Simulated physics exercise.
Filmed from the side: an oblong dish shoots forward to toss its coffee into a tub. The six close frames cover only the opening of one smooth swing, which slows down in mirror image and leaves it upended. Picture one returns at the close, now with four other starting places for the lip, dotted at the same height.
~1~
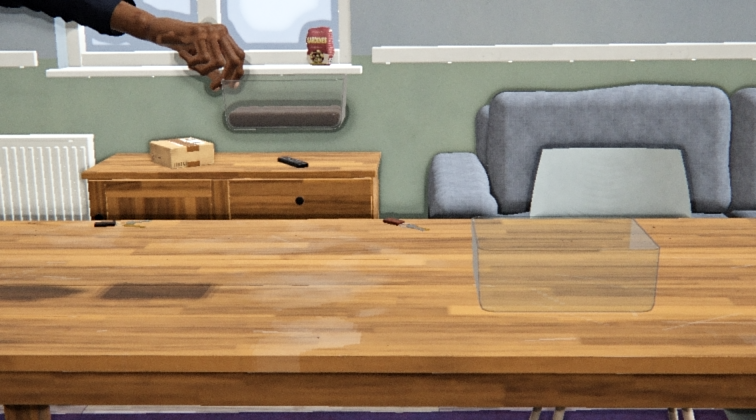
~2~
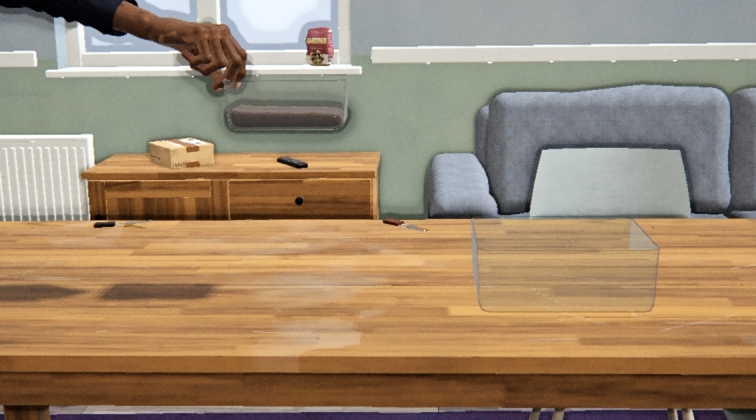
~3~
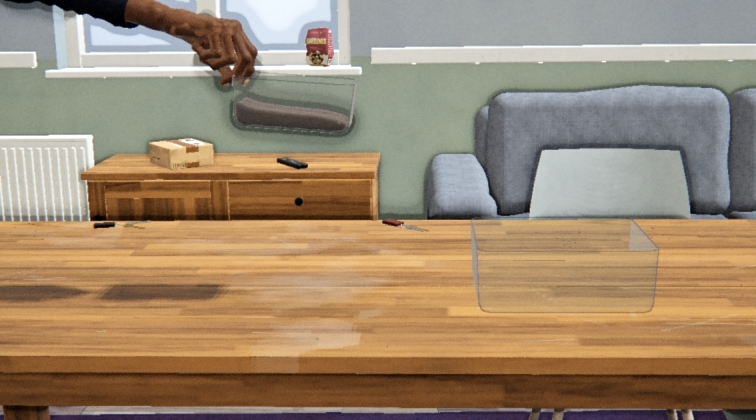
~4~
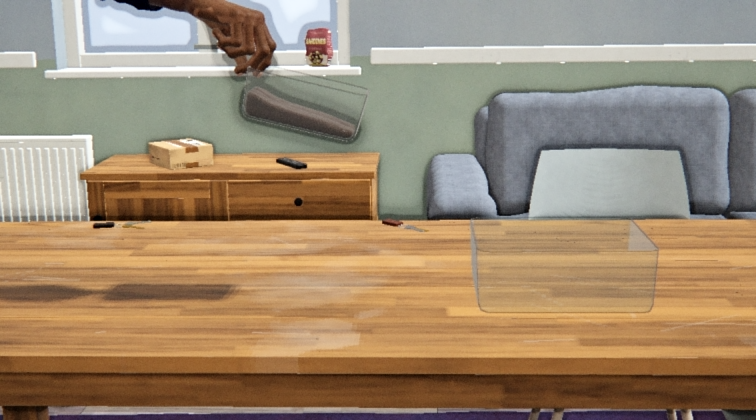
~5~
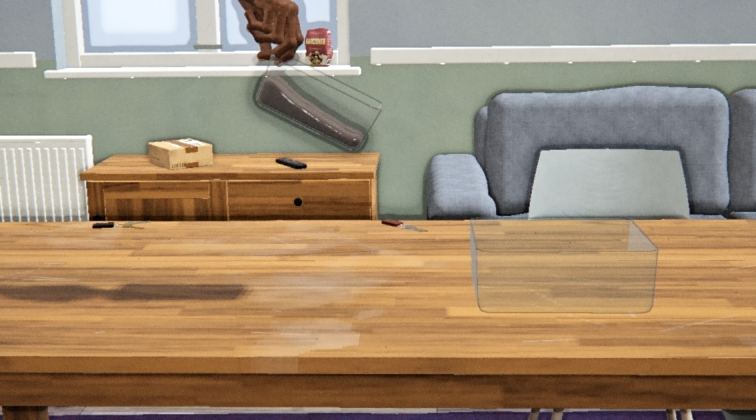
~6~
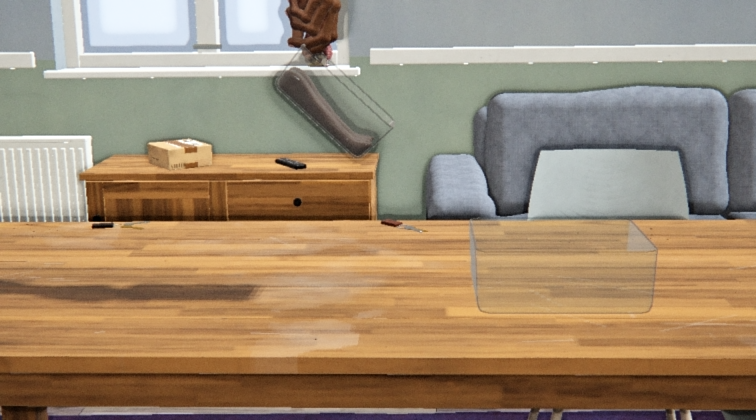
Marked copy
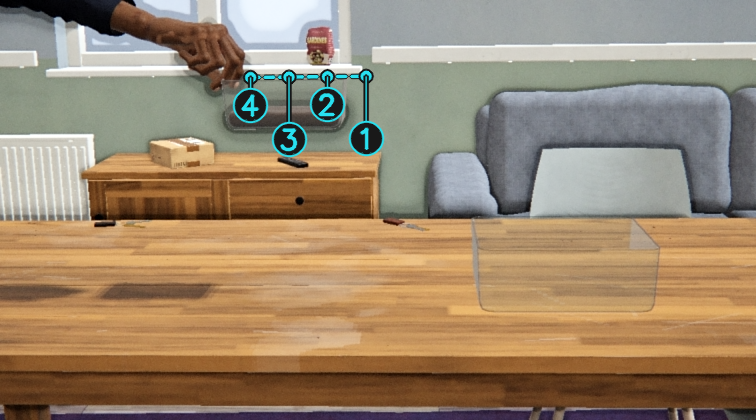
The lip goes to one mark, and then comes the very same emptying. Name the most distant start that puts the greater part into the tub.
1 is the one.
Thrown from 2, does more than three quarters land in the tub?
No, less.
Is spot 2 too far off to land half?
Yes, it does.
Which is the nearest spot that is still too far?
2 it is.
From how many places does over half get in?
One of the four.
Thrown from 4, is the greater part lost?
Yes.
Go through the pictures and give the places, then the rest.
Upright, lip at (343, 76); tub from (479, 310) to (654, 311); nothing has left yet, in the first frame.
Upright, lip at (345, 77); nothing has left yet, in the second frame.
Tipped about 5°, lip at (354, 82); nothing has left yet, in the third frame.
Tipped about 14°, lip at (367, 91); nothing has left yet, in the fourth frame.
Tipped about 27°, lip at (381, 106); nothing has left yet, in the fifth frame.
Tipped about 43°, lip at (393, 123); nothing has left yet, in the sixth frame.
In cyan, 1 at (366, 76); 2 at (327, 76); 3 at (289, 77); 4 at (250, 77).
Choosing 1, about 72 % lands in the tub, 20 % falls short and 8 % goes beside or beyond.
Choosing 2, about 29 % lands in the tub, 67 % falls short and 4 % goes beside or beyond.
Choosing 3, about 3 % lands in the tub, 96 % falls short.
Choosing 4, about 0 % lands in the tub, 99 % falls short.
